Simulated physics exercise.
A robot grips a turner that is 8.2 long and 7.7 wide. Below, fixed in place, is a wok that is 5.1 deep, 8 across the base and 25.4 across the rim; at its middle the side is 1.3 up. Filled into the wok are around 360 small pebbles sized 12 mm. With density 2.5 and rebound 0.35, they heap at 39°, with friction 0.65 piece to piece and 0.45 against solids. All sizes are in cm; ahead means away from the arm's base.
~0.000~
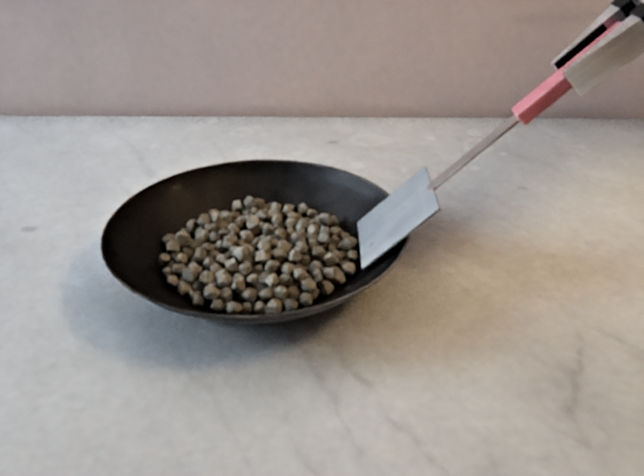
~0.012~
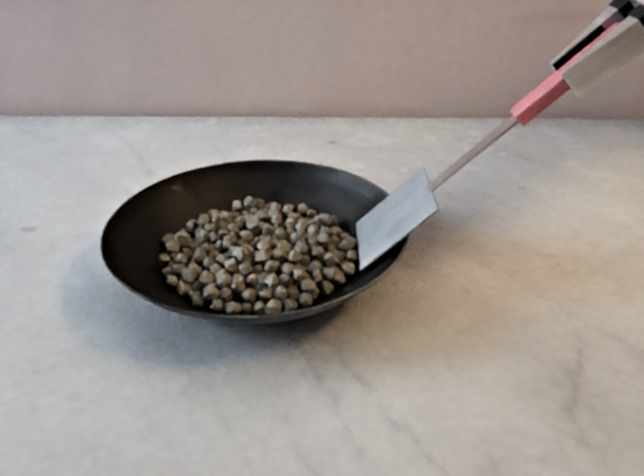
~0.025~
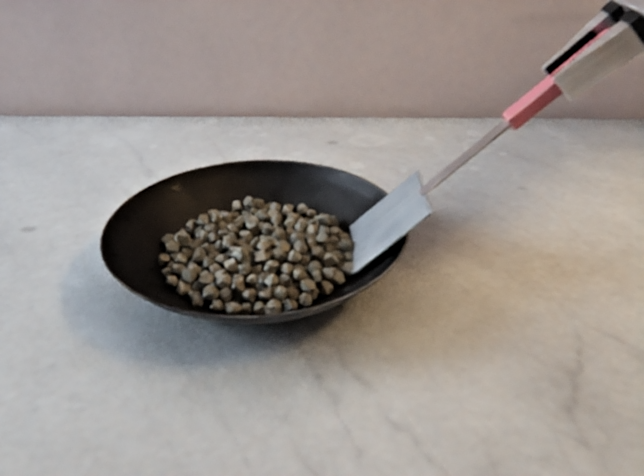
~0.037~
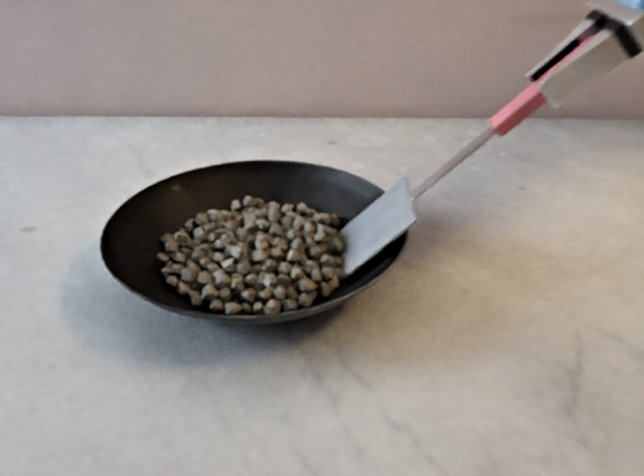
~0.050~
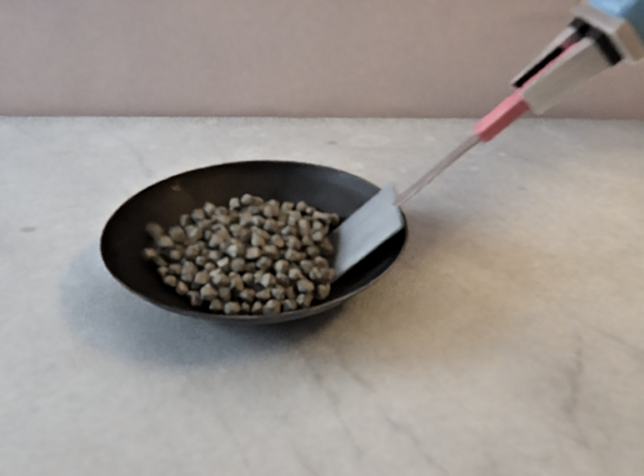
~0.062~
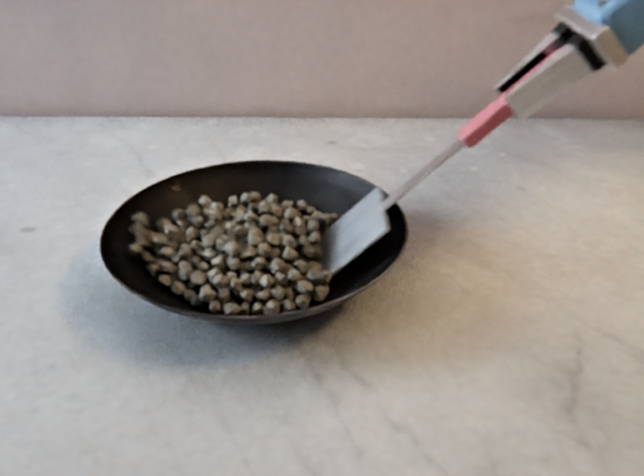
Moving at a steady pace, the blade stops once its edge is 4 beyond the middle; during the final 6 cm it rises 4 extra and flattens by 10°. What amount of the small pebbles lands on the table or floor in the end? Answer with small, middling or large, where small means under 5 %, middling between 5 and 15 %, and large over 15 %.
It is middling.
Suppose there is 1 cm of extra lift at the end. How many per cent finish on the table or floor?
20 %.
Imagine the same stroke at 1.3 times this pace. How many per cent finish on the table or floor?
Roughly 20 percent ends on the table or floor.
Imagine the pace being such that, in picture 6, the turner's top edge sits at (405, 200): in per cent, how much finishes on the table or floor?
Share: Roughly 0 %.
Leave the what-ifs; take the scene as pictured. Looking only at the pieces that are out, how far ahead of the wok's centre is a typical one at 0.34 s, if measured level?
It's close to 18 cm ahead of the centre.
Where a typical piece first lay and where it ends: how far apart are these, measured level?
It comes to some 6 cm.
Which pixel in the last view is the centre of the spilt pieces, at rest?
My best guess is near (34, 275).
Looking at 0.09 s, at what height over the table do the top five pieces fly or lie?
Height: Approx. 6 cm.
By 0.09 s, sloping 44°, highest piece 7 above the table; 357 in the wok, 2 on the blade or in flight.
By 0.12 s, sloping 40°, highest piece 10 above the table; 352 in the wok, 7 on the blade or in flight.
By 0.34 s, sloping 35°, highest piece 9 above the table; 326 in the wok, 26 on the table or floor, 7 on the blade or in flight.
By 1.39 s, sloping 35°, highest piece 7 above the table; 324 in the wok, 35 on the table or floor.
Final count, 324 in the wok, 35 on the table or floor. That is 10 % on the table or floor.
